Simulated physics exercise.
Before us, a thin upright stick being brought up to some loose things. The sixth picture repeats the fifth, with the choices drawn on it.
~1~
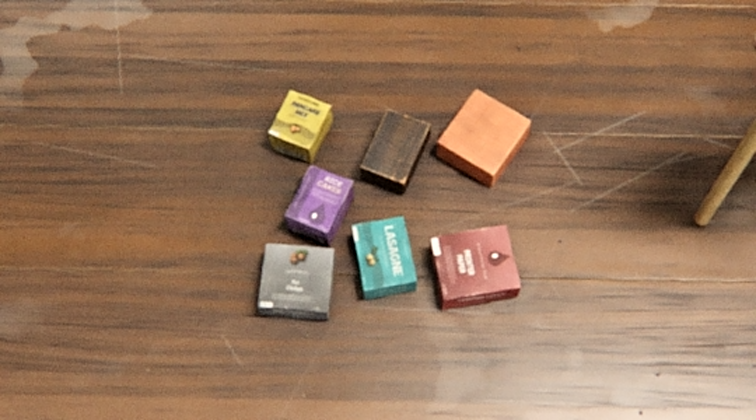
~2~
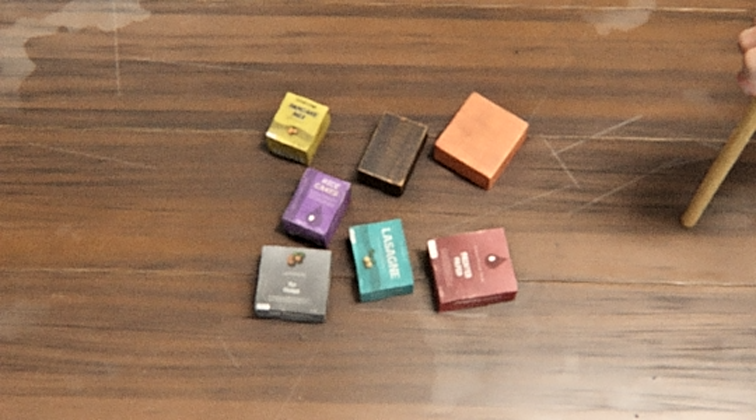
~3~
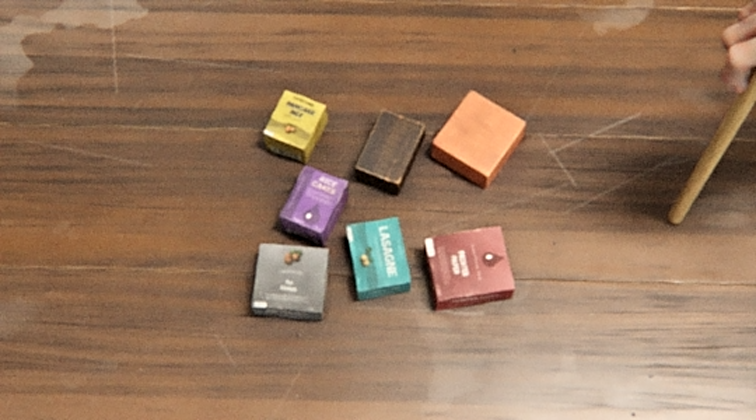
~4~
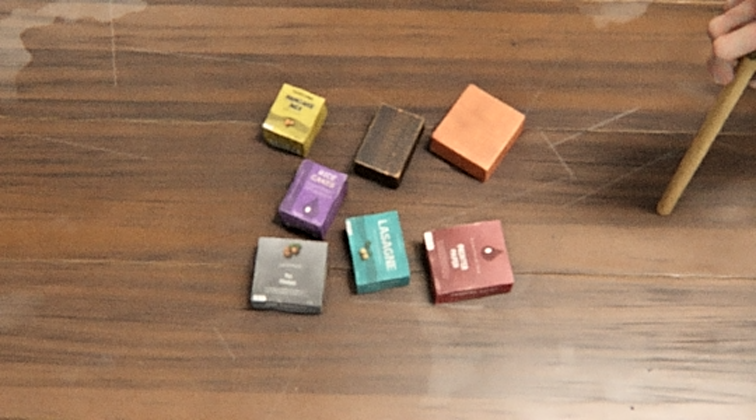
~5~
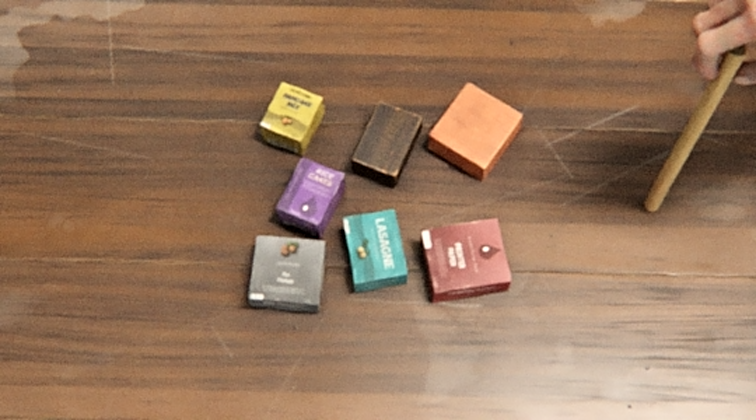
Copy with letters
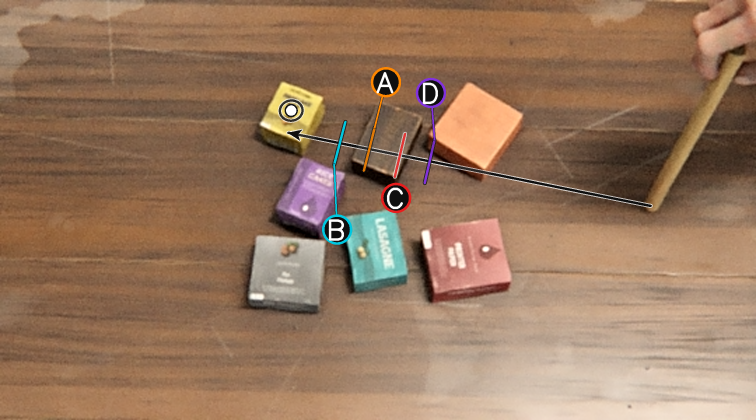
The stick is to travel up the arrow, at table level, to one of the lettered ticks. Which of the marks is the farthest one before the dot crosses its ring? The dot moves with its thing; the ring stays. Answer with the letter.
It can go as far as A.
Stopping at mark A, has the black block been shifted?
Yes.
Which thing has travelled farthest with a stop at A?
The black block.
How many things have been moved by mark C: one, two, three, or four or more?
Two.
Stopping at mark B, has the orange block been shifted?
Yes.
On the marked copy, A at (369, 149); B at (340, 143); C at (400, 155); D at (430, 161); the arrow from (651, 206) to (288, 133); the white dot at (291, 111).
With A. Early on, foot of the stick (548, 186).
Further on, foot of the stick (447, 165); orange block (455, 119); black block (383, 141).
At the end, foot of the stick (369, 150); black block (344, 127); orange block (451, 115); the dot is still in its ring.
As for the rest, B shifts the dotted thing to (268, 106); C keeps the dot in but is short; D keeps the dot in but is short.
